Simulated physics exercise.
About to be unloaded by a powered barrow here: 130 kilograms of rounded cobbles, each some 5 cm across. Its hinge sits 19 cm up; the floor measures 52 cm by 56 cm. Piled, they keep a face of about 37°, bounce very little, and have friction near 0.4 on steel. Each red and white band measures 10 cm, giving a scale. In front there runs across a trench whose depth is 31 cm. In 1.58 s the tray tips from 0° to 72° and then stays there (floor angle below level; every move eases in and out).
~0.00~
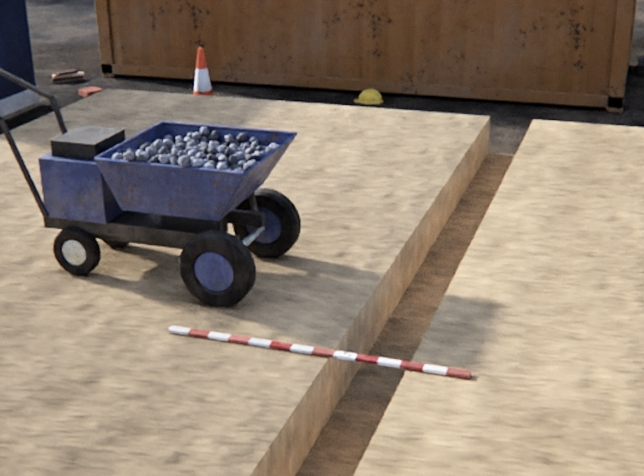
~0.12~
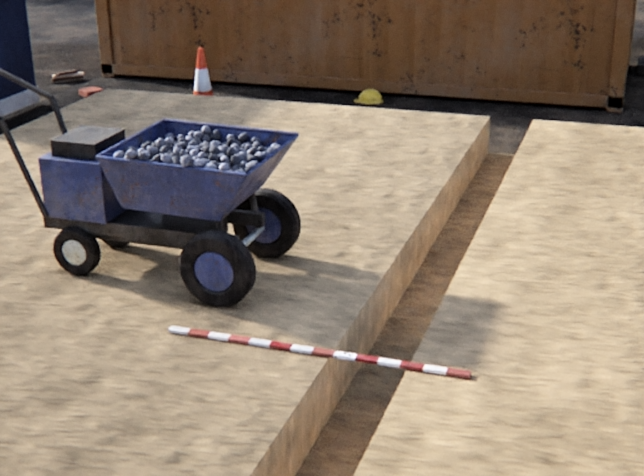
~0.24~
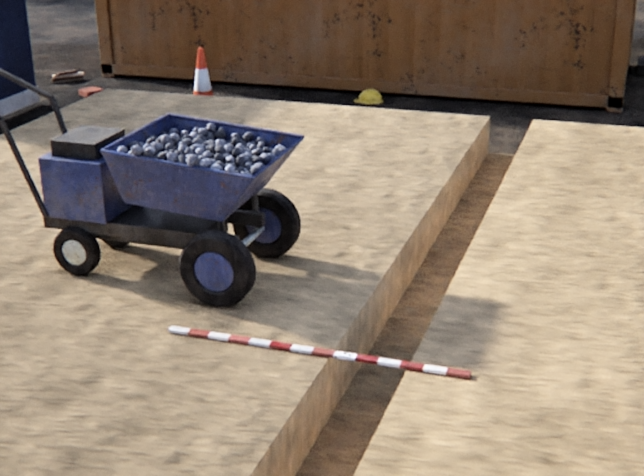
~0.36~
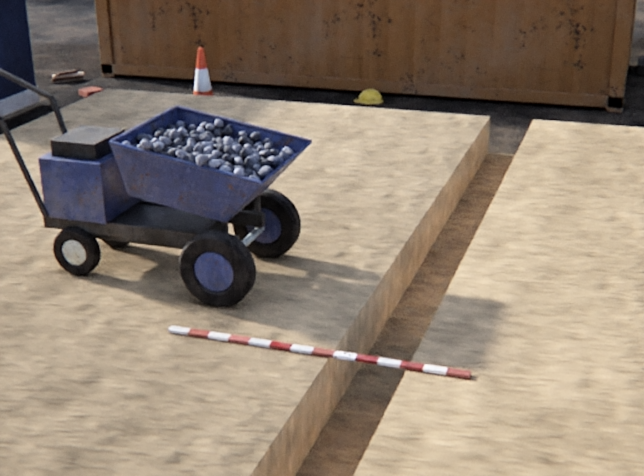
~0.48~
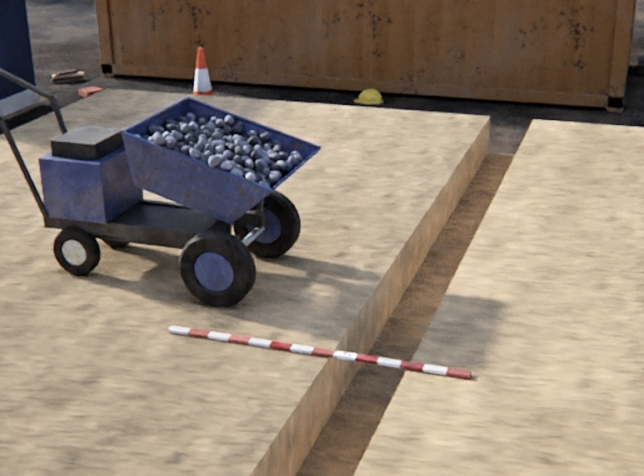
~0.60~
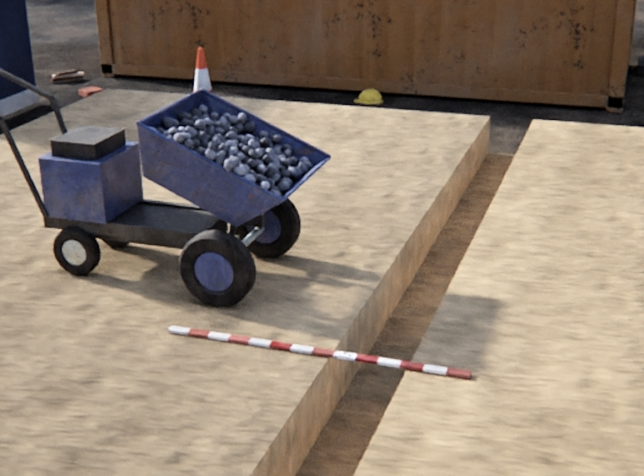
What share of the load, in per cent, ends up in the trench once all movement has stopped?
About 87 per cent.
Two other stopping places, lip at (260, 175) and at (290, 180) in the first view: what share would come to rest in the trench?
About 100 per cent from the first spot, about 85 from the second.
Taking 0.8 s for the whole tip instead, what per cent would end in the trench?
Probably about 90 in a hundred.
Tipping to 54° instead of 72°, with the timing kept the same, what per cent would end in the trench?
I'd guess some 25 in a hundred.
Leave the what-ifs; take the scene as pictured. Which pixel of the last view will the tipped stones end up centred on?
The resting stones are centred at roughly (398, 336).
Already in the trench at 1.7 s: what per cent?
Around 35 per cent of it, at that instant.
After 1.2 s the floor is at 61°; 99 % in the tray, 1 % short of the trench; the foremost stones are at (335, 254).
After 1.7 s the floor is at 72°; 55 % in the tray, 9 % short of the trench, 35 % in the trench; the foremost stones are at (433, 346).
After 2.0 s the floor is at 72°; 27 % in the tray, 12 % short of the trench, 61 % in the trench; the foremost stones are at (431, 350).
After 4.0 s the floor is at 72°; 0 % in the tray, 13 % short of the trench, 87 % in the trench; the foremost stones are at (427, 352).
